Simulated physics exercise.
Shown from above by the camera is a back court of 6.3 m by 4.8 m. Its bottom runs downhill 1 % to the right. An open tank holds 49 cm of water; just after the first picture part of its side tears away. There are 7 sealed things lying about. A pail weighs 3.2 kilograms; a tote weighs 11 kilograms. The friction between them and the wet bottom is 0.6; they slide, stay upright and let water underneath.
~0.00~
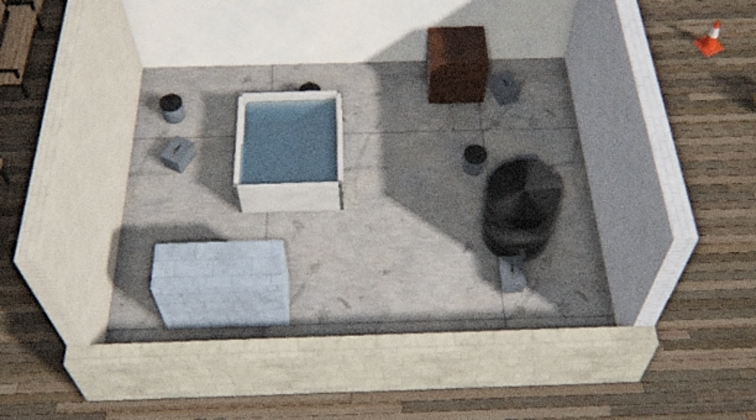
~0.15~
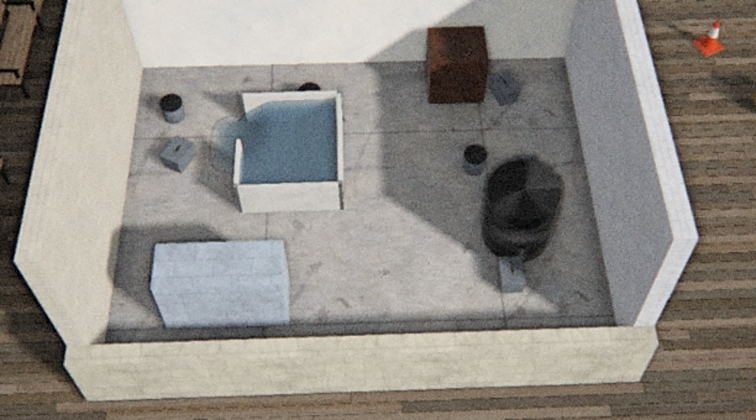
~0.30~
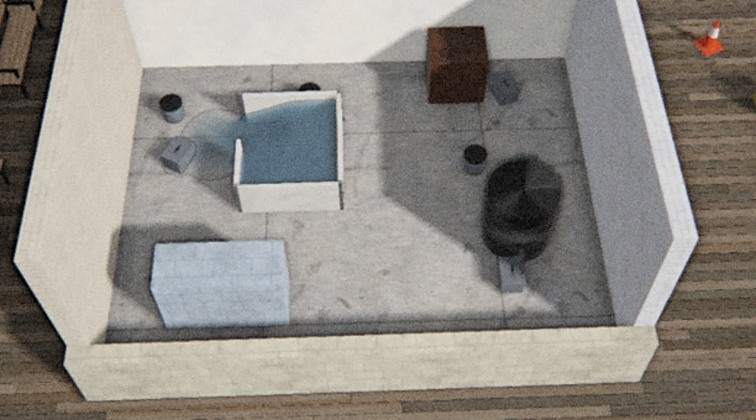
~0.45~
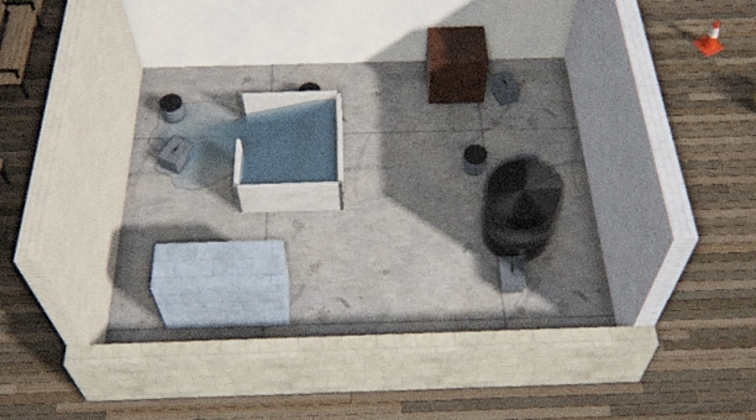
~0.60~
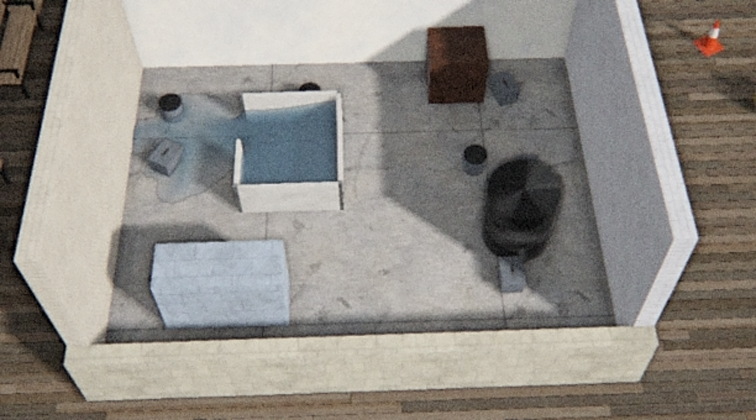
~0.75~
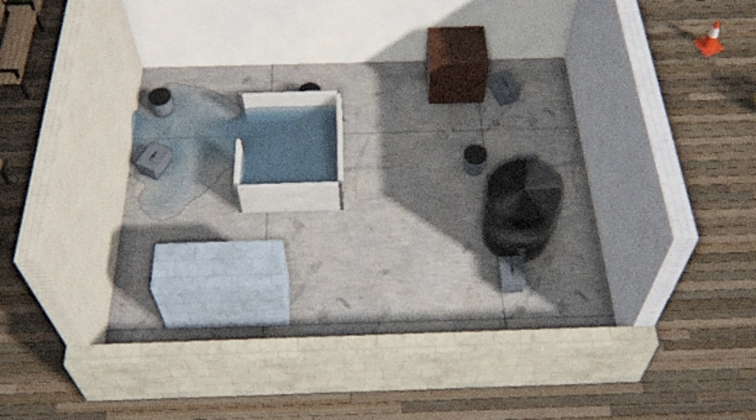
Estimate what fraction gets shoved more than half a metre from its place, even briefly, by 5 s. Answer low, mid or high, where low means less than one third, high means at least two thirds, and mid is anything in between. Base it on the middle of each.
Mid.
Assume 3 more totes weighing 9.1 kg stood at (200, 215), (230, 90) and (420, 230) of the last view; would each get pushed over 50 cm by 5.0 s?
Result, in sequence: Below the mark / above the mark / below the mark.
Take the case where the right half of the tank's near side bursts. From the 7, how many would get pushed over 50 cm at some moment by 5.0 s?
That gives 0 of them.
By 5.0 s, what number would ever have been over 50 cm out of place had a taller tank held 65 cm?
In that case 3 of them.
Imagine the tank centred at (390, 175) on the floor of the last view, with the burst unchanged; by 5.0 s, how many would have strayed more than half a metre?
Count: 2.
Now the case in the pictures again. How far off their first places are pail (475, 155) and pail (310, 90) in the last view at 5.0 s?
0 cm, then 250 cm.
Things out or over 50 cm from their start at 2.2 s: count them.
Tally at that time: 2.
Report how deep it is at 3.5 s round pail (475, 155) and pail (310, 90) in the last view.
About 0 and 3 cm.
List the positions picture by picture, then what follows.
In the first picture, a tote at (177, 149) rests on the ground; a pail at (171, 102) rests on the ground; 1.9 m2 under water; 0 of 7 have shifted.
In the second picture, a tote at (177, 149) rests on the ground; a pail at (171, 102), on the bottom; 2.3 m2 under water; 0 of 7 have shifted.
In the third picture, a tote at (177, 149) rests on the ground; a pail at (171, 102) rests on the ground; 2.8 m2 under water; 0 of 7 have shifted.
In the fourth picture, a tote at (175, 150) rests on the ground, 3 cm from its start; a pail at (171, 102) rests on the ground; 3.3 m2 under water; 0 of 7 have shifted.
In the fifth picture, a tote at (165, 153) rests on the ground, 17 cm from its start; a pail at (170, 102), on the bottom; water covers 3.8 m2; 1 of 7 have shifted.
In the sixth picture, a tote at (153, 156) rests on the ground, 34 cm from its start; a pail at (159, 96) rests on the ground, 19 cm from its start; 4.3 m2 under water; 2 of 7 have shifted.
After 1.1 s 2 of 7 are over 50 cm from their spots; 1 afloat.
After 2.2 s 2 of 7 are over 50 cm from their spots; 1 afloat.
After 3.5 s 3 of 7 are over 50 cm from their spots; 1 afloat.
After 5.0 s 3 of 7 are over 50 cm from their spots, and 3 have been at some point; 0 afloat.
